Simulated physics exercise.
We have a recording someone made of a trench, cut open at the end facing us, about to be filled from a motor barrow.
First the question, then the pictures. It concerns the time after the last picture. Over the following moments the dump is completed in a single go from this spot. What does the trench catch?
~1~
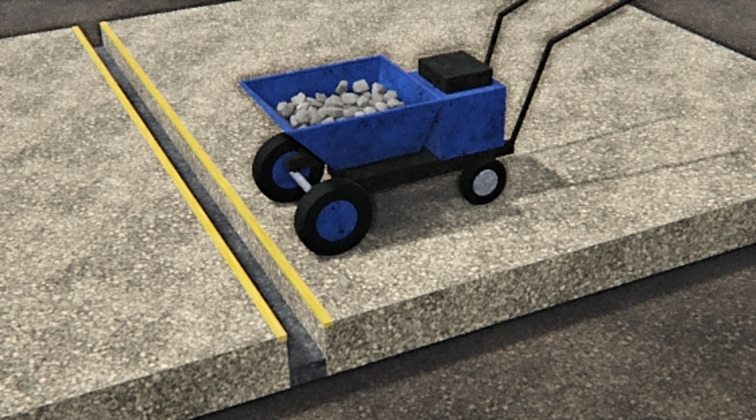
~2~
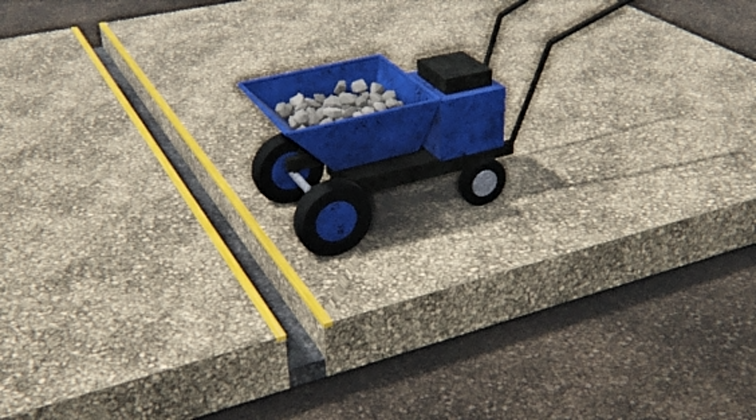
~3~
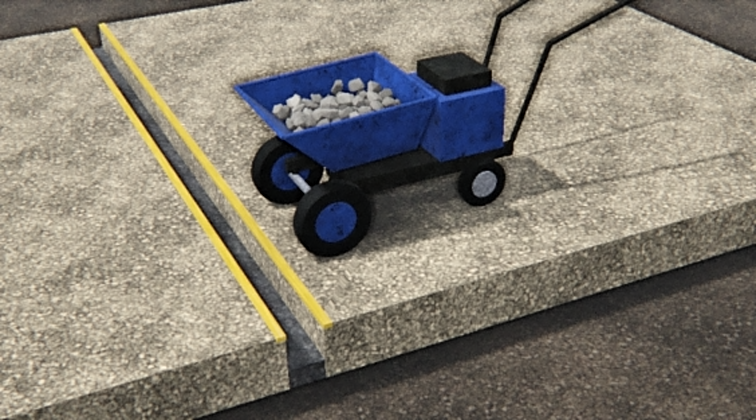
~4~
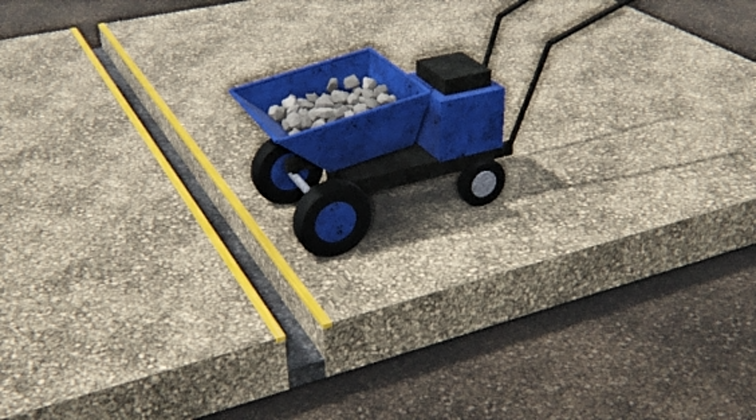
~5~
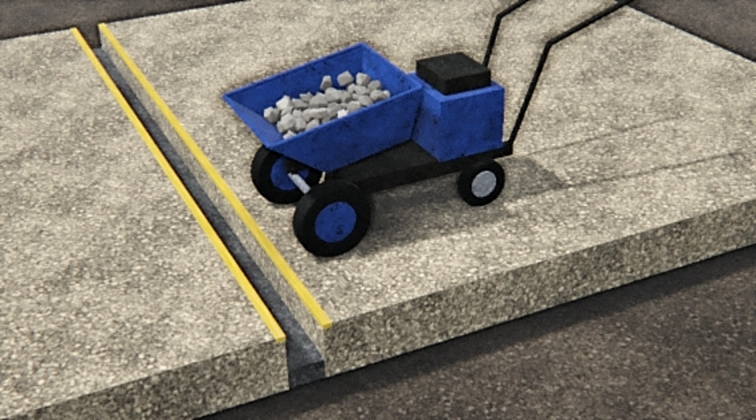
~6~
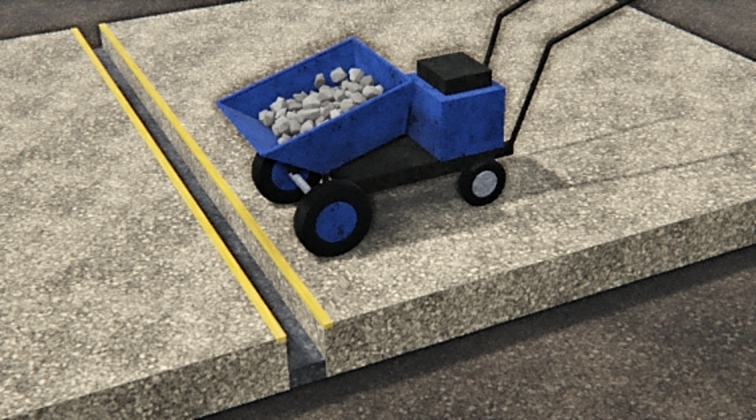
The share in the trench is below half.
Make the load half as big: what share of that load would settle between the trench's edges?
Close to 0 in a hundred.
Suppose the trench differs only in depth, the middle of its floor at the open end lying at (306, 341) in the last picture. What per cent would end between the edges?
The share comes out near 0 percent.
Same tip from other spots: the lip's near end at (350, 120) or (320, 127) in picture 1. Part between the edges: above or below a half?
The bulk, then a minority.
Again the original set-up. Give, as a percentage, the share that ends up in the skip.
I'd put it near 30 percent.
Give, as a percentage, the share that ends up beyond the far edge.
Estimate: Around 70 per cent.
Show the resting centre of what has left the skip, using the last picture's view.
(165, 256).
Shortly afterwards, skip tipped steeply; the whole lot in the skip.
Next, skip tipped right over; the bulk in the skip; near a quarter beyond it.
Some moments later, skip tipped right over; near a quarter in the skip; near two thirds beyond it.
In the end, skip tipped right over; near a quarter in the skip; none at all in or heaped over the trench; near two thirds beyond it.
